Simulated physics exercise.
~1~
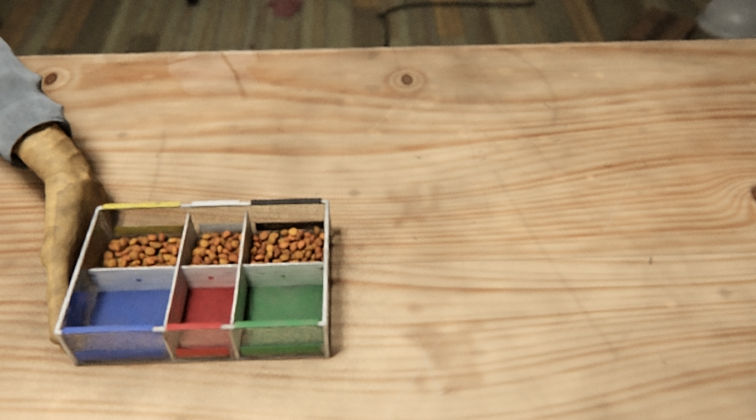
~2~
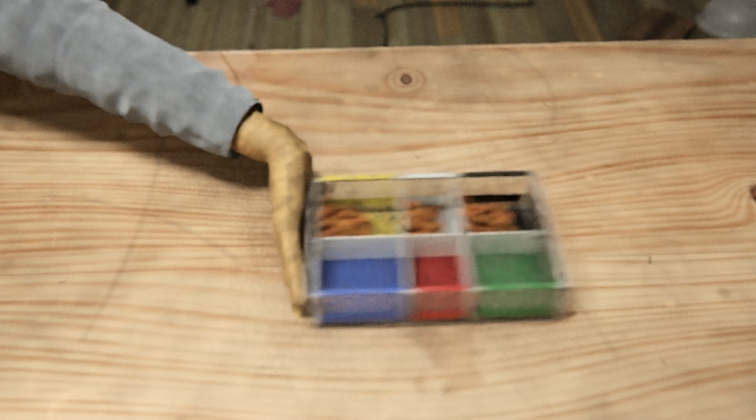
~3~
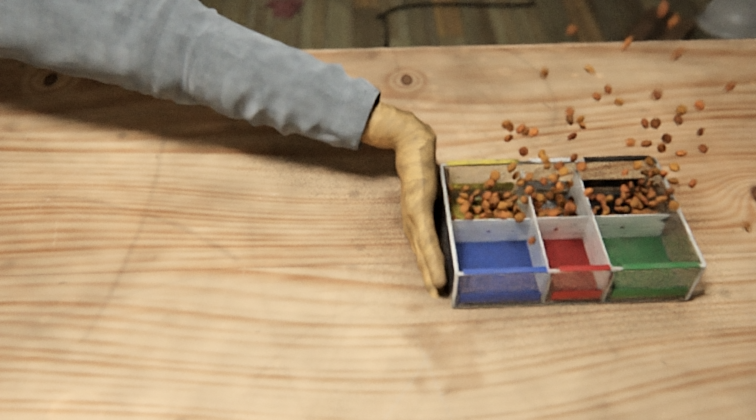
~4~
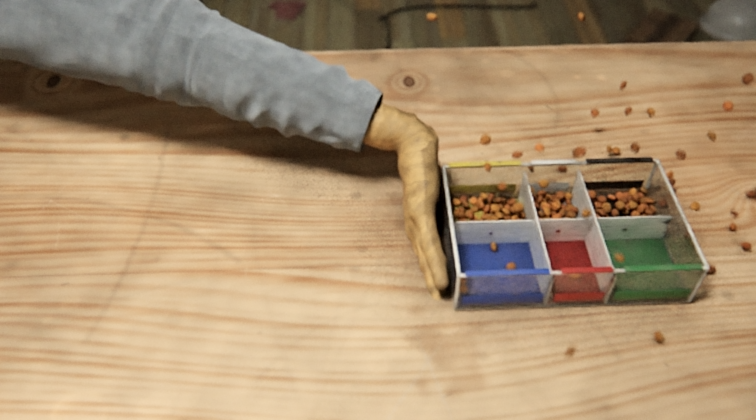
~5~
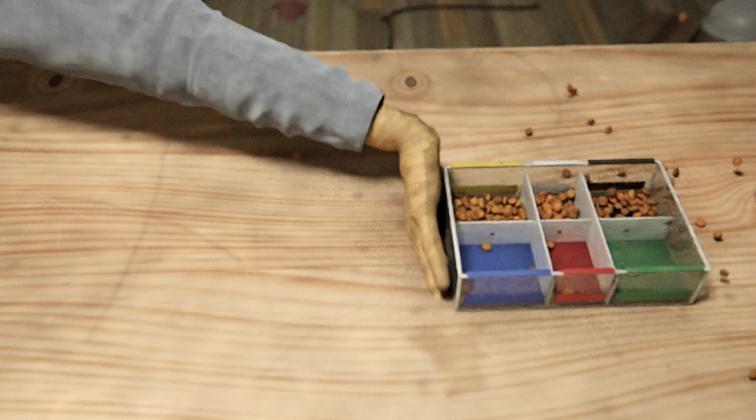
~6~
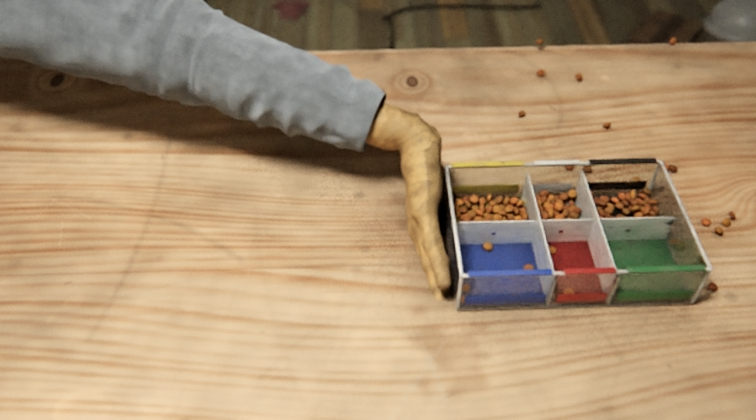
A divided tray with brown kibble in its three back compartments and empty blue, red and green ones in front sits at the left of a pale wooden table, seen from above at an angle. A tan hand in a grey-blue sleeve, against its left side, pushes it quickly to the right. The tray stops abruptly toward the right, and kibble flies up and forward over the back and right edges. Pieces scatter across the table, and a few drop into the front compartments. Finally, the tray rests against the hand, most kibble still in the back compartments.
